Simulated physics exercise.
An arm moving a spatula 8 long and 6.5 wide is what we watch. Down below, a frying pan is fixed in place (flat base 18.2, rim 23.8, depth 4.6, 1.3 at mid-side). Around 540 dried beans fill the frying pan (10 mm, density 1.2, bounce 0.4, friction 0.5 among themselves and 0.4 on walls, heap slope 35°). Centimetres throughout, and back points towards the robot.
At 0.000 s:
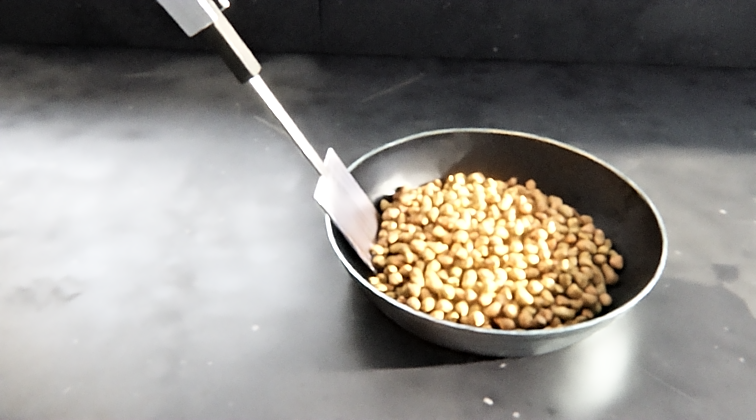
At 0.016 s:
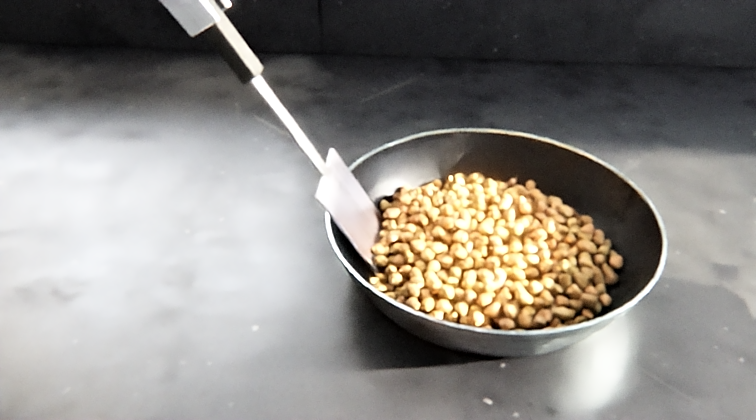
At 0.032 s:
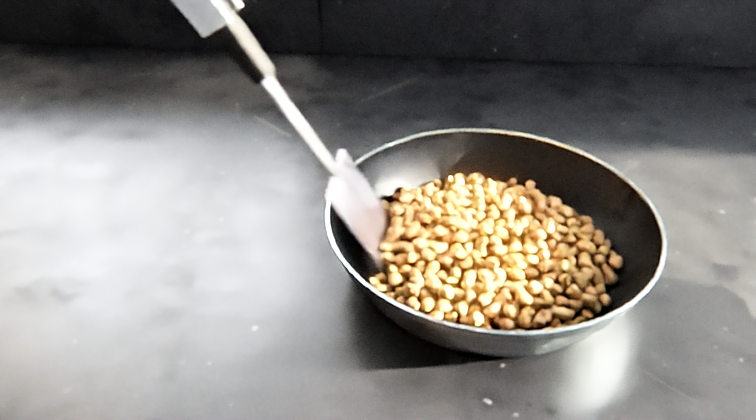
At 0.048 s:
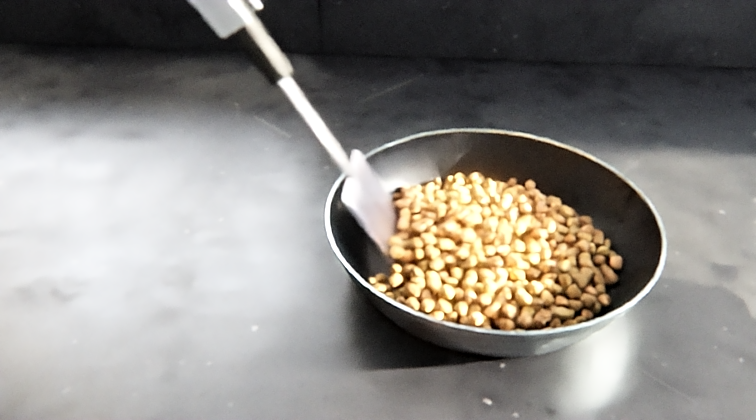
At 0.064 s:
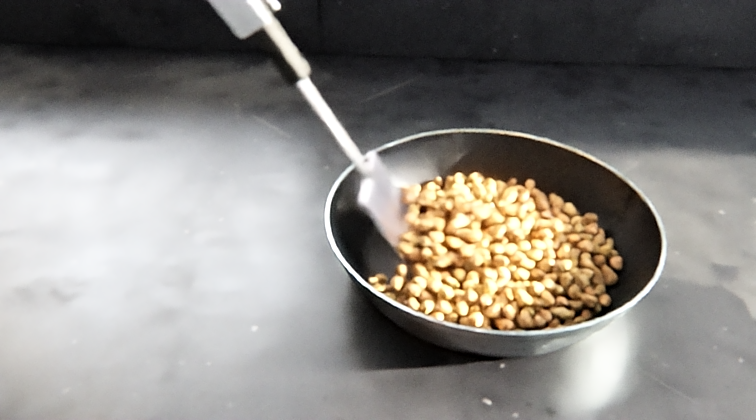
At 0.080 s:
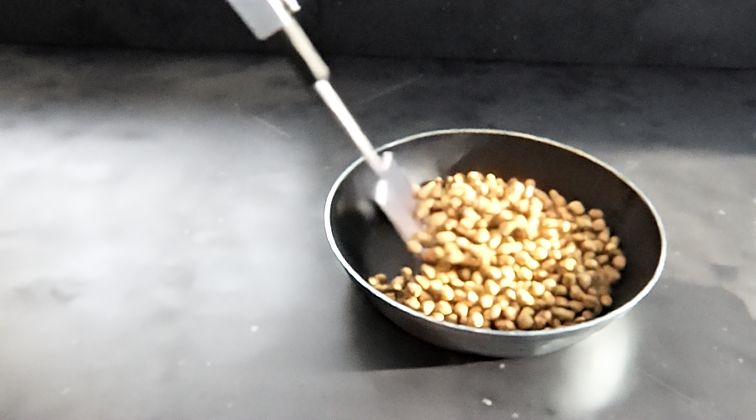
Spatula resting at the left side of a dark pan of brown beans, then pushing rightward into the heap and shifting beans.
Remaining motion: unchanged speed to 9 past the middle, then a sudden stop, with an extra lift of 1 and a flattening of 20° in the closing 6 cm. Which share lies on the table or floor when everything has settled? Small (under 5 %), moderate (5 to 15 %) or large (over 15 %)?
Moderate.
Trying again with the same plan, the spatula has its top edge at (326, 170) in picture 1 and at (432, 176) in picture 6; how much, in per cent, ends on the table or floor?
Around 20 per cent finishes there.
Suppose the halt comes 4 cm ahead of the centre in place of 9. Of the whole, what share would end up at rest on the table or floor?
That would be something like 0 in a hundred.
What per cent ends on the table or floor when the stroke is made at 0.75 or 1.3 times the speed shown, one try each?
Roughly 5 % and roughly 15 %.
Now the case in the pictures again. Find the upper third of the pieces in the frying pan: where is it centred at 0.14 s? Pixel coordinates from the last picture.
It sits at about (532, 231).
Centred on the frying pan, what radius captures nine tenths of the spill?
Some 20 cm from the centre.
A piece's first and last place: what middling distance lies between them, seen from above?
Level distance of around 4 cm.
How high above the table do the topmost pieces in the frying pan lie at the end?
It reaches about 6.0 cm.
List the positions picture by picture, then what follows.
The first picture shows the spatula top edge at (323, 172), sloping 59°; upper third of the load around (487, 238), from x 375 to 615, top at y 180; 536 in the frying pan.
The second picture shows the spatula top edge at (325, 172), sloping 59°; upper third of the load around (487, 238), from x 375 to 615, top at y 180.
The third picture shows the spatula top edge at (335, 172), sloping 59°; upper third of the load around (478, 237), from x 375 to 615, top at y 180.
The fourth picture shows the spatula top edge at (351, 174), sloping 59°; upper third of the load around (470, 236), from x 375 to 615, top at y 180.
The fifth picture shows the spatula top edge at (367, 175), sloping 59°; upper third of the load around (479, 232), from x 375 to 615, top at y 180.
The sixth picture shows the spatula top edge at (384, 176), sloping 59°; upper third of the load around (486, 233), from x 375 to 620, top at y 175; 536 in the frying pan.
After 0.14 s, sloping 59°, highest piece 5 above the table; 536 in the frying pan.
After 0.20 s, sloping 52°, highest piece 6 above the table; 536 in the frying pan.
After 0.43 s, sloping 39°, highest piece 6 above the table; 489 in the frying pan, 45 on the table or floor, 2 on the blade or in flight.
After 1.48 s, sloping 39°, highest piece 5 above the table; 488 in the frying pan, 48 on the table or floor.
In the end, 488 in the frying pan, 48 on the table or floor. That is 9 % on the table or floor.
